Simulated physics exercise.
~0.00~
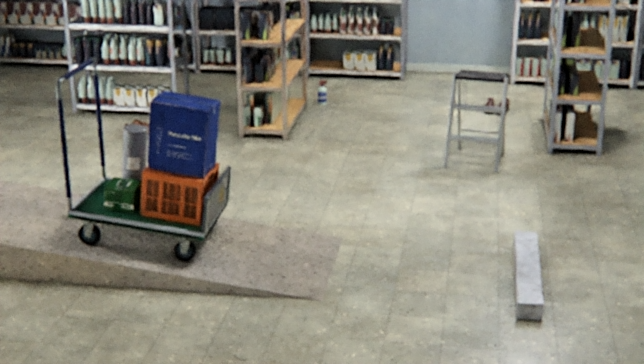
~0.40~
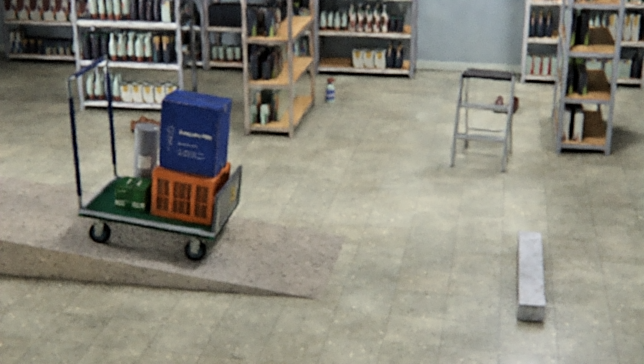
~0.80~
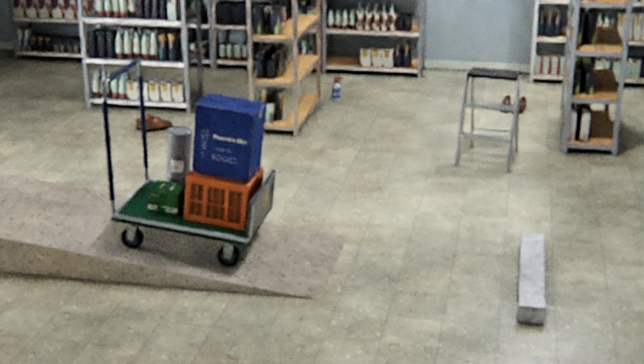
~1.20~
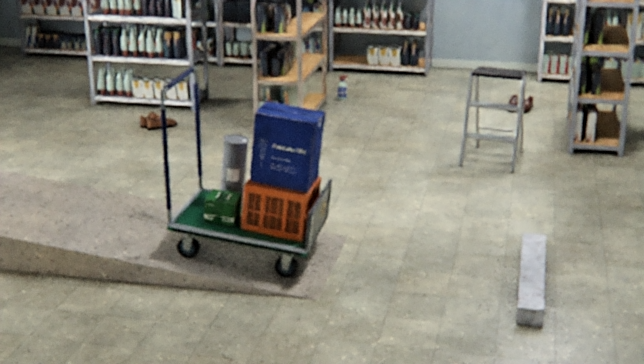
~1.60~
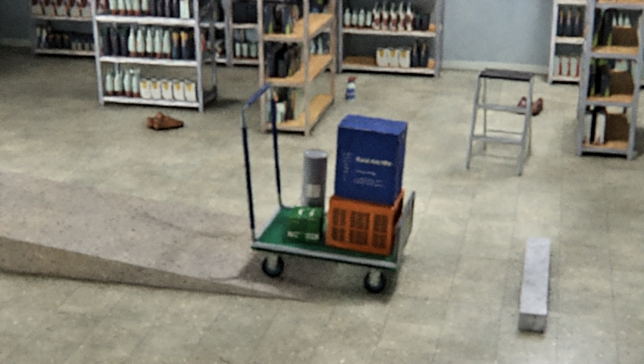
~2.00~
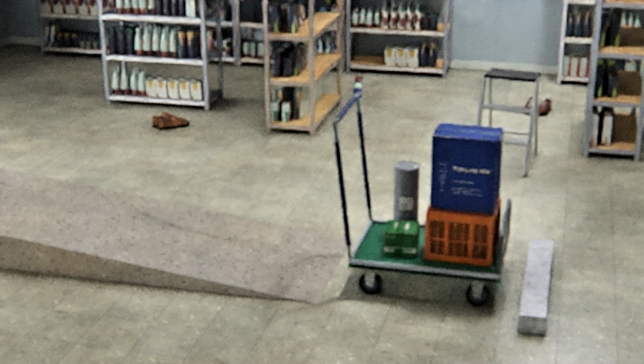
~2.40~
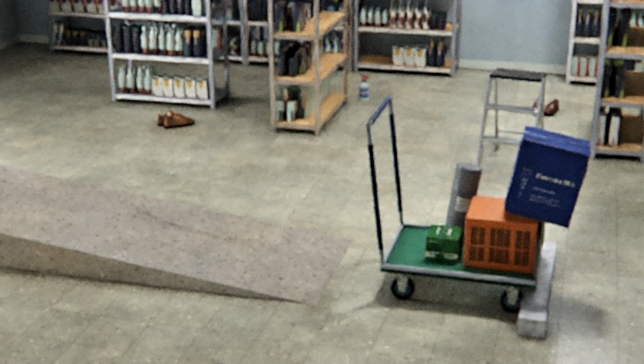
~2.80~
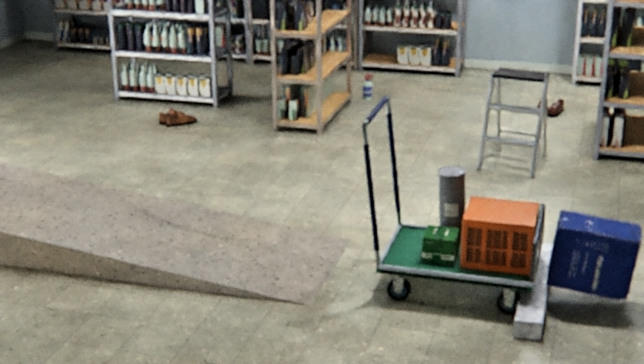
A blue box tumbled off a flat trolley when it rolled down a ramp, crossed the floor and stopped against a low kerb; it ended on its side beyond the kerb, while the orange crate, grey canister and green parcel stayed aboard.
